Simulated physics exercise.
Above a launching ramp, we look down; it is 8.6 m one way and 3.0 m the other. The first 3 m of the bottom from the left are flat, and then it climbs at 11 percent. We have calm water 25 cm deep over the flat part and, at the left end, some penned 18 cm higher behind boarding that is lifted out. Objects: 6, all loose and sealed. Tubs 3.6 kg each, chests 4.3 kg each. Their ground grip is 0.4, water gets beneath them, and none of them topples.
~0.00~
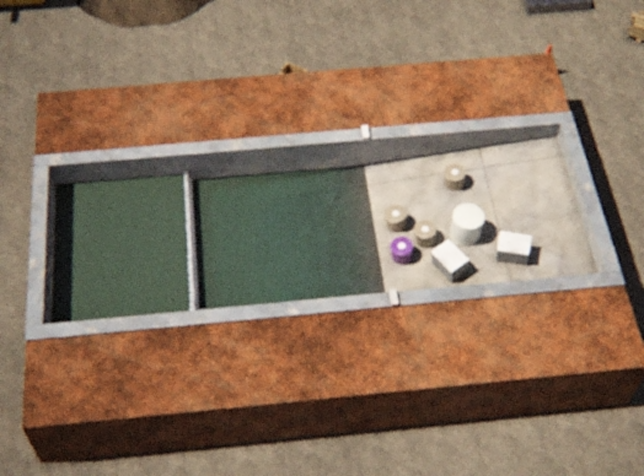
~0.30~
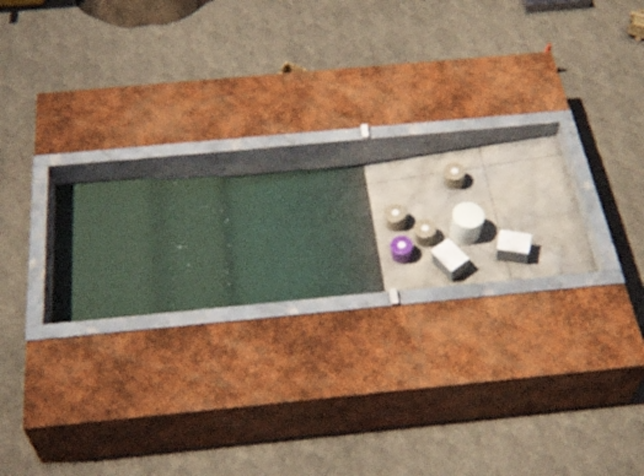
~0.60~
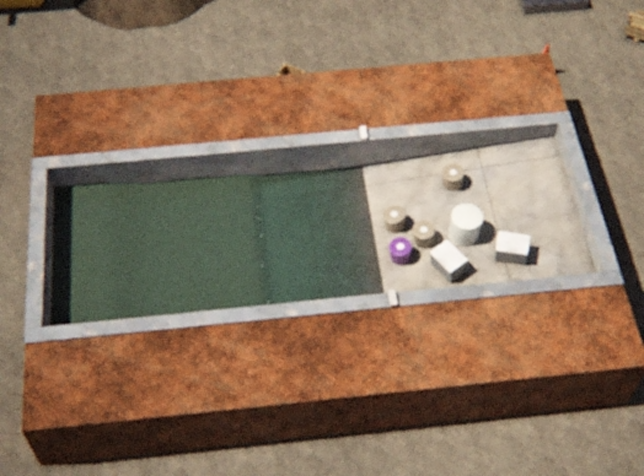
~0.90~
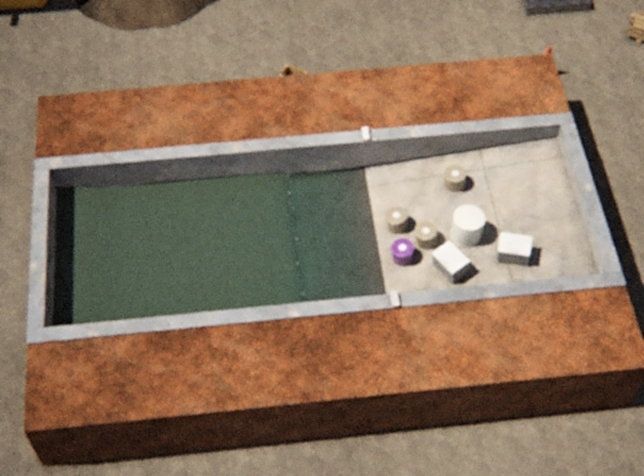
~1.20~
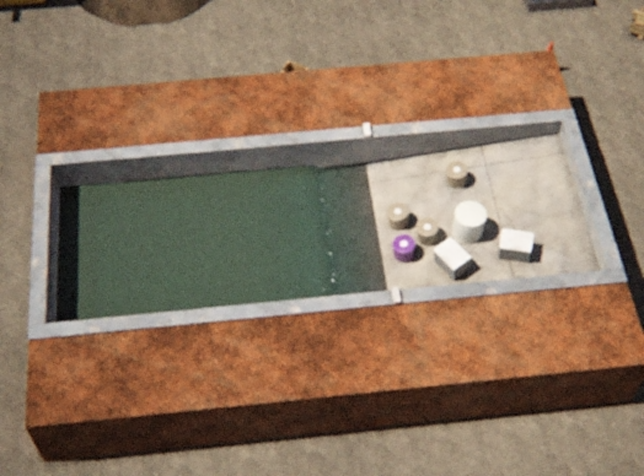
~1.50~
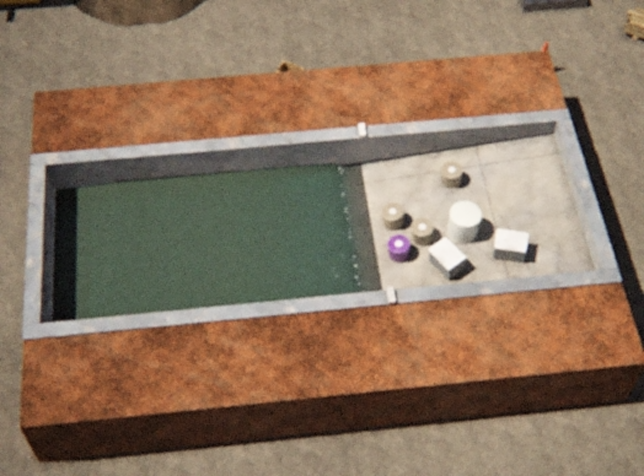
Water in a walled basin surges rightward as a divider vanishes, while the scattered objects stay still.
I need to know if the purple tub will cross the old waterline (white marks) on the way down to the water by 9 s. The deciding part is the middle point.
Beyond the line.
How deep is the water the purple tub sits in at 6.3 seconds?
Close to 5 centimetres.
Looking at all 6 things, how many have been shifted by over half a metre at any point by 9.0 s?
5.
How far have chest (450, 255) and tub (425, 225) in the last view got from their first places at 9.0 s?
200 cm, 250 cm.
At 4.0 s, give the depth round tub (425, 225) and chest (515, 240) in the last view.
Roughly 9 and 1 cm.
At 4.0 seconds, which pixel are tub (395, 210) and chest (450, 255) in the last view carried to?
First near (468, 199), second near (478, 244).
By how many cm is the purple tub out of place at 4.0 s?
About 80 cm.
After 2.1 s the purple tub is near (406, 243), 0.1 m from its start, aground; 0 of 6 are over the mark; 0 afloat.
After 4.0 s the purple tub is near (451, 239), 0.8 m from its start, afloat; 0 of 6 are over the mark; 2 afloat.
After 6.3 s the purple tub is near (370, 246), 0.5 m from its start, afloat; 2 of 6 are over the mark; 3 afloat.
After 9.0 s the purple tub is near (285, 250), 1.9 m from its start, afloat; 4 of 6 are over the mark; 4 afloat.
